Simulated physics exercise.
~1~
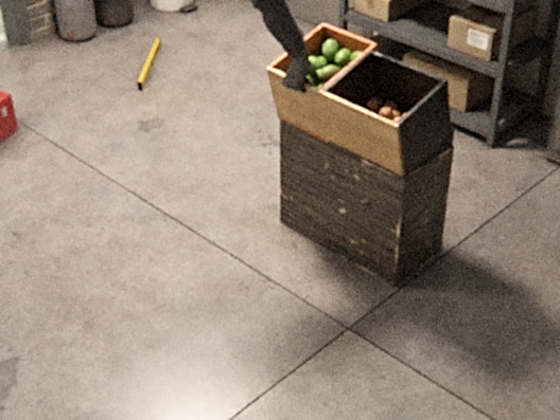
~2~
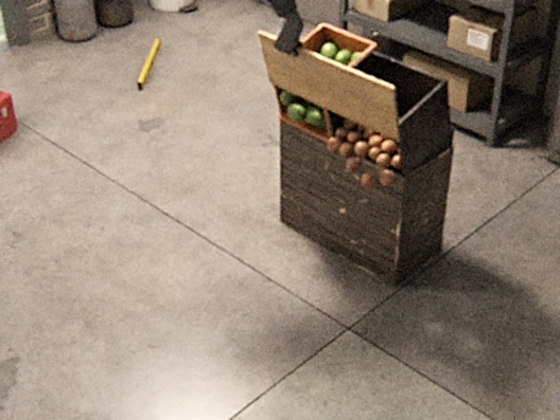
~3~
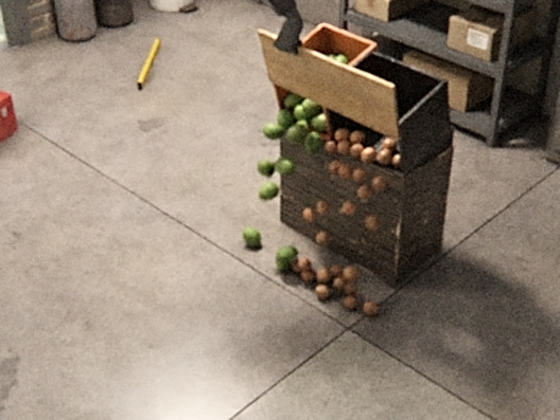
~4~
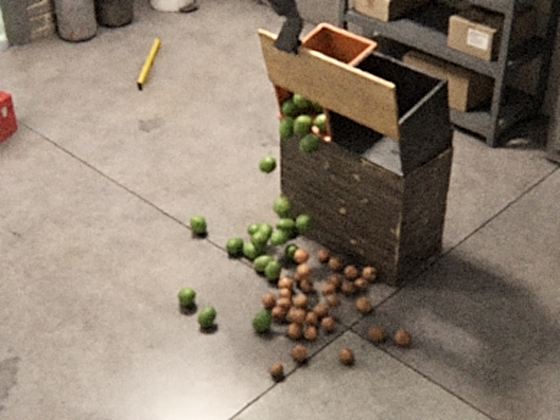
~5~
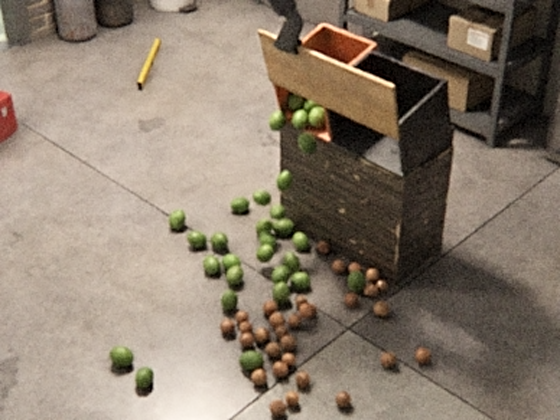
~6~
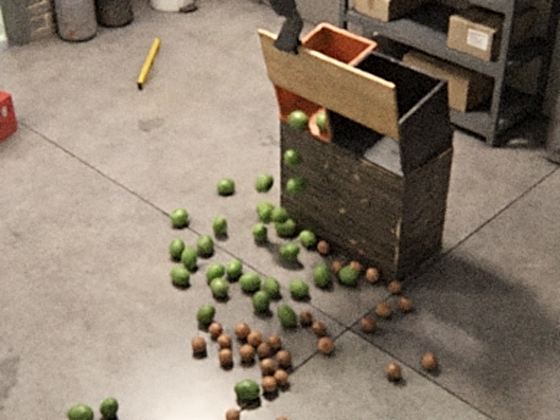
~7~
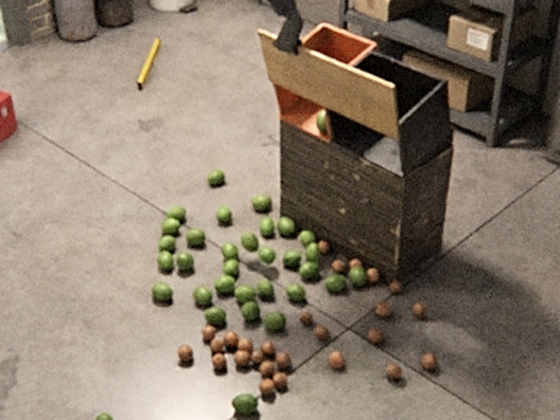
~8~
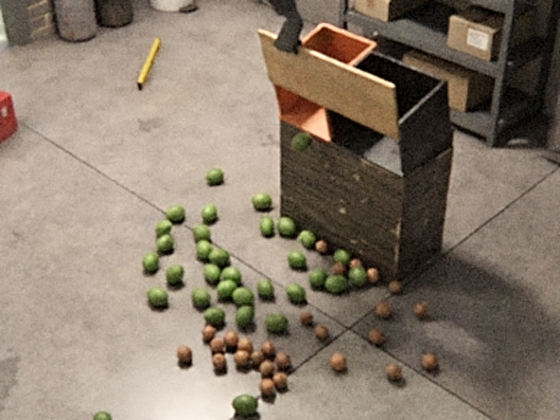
A concrete workshop floor is seen from above at an angle, with shelves of cardboard boxes behind, a yellow bar at upper left and a red object at the left edge. On a dark wooden stand sit an orange chute of green limes and, to its right, a black chute of small brown balls, closed by a wooden gate. A dark arm raises the gate, and both loads spill over the front. The brown pieces empty out first, while limes keep dropping and rolling left and forward. Finally the last lime leaves, and both chutes stand empty above the scattered pieces.
